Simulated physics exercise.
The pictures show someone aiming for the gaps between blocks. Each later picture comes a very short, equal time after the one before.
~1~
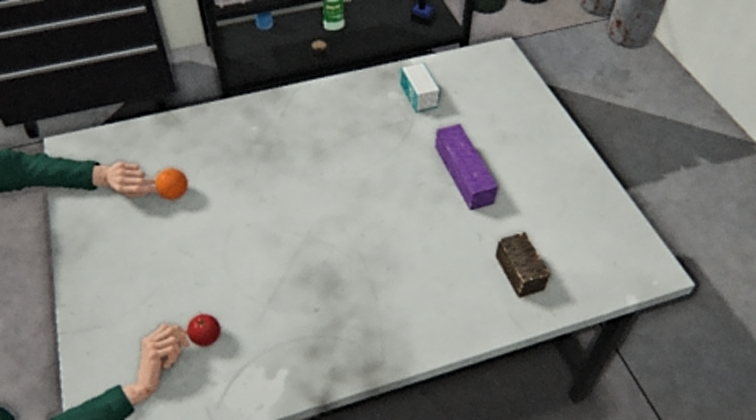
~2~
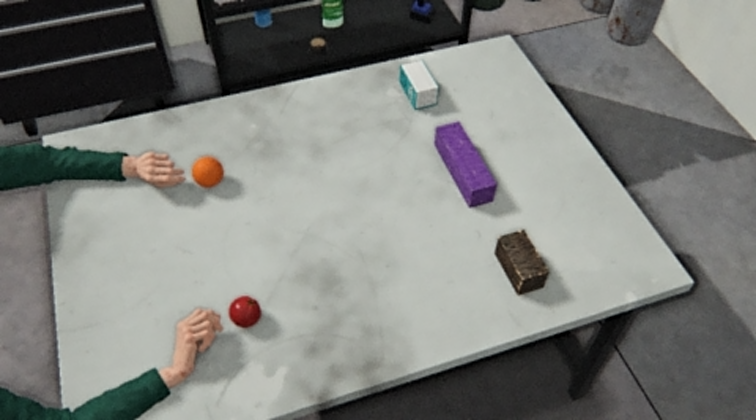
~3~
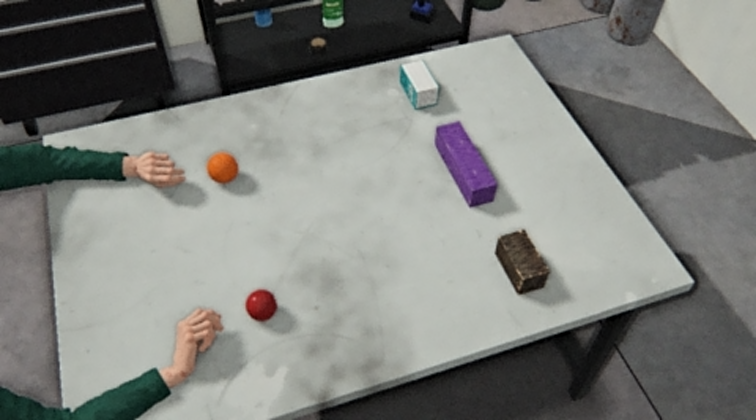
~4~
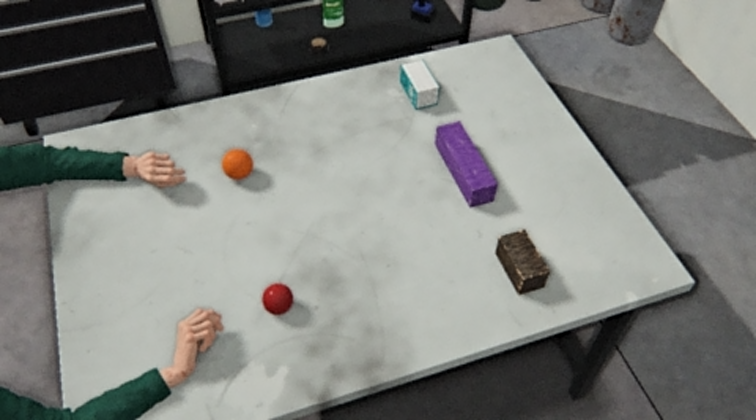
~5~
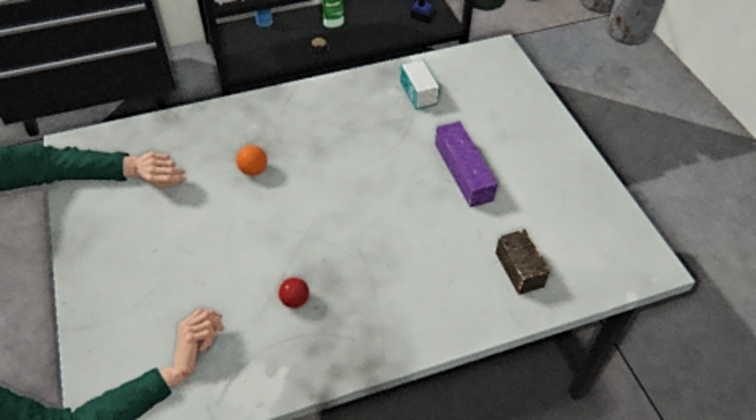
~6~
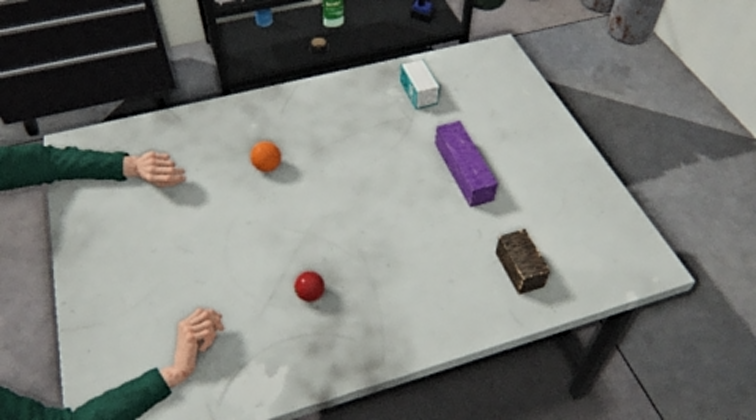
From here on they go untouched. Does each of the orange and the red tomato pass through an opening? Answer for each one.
As I see it, orange: Clear, red tomato: Clear.
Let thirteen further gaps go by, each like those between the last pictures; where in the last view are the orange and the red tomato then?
In the order asked: (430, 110), then (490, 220).
Then, 0.40 s after the last picture, orange heading on near (398, 122); red tomato heading on near (452, 231).
Then, 0.90 s after the last picture, orange heading on near (545, 84); red tomato heading on near (606, 172).
Then, 1.30 s after the last picture, orange heading on near (598, 189); red tomato heading on near (646, 254).
By the end, the orange gets between the blocks; the red tomato gets between the blocks.
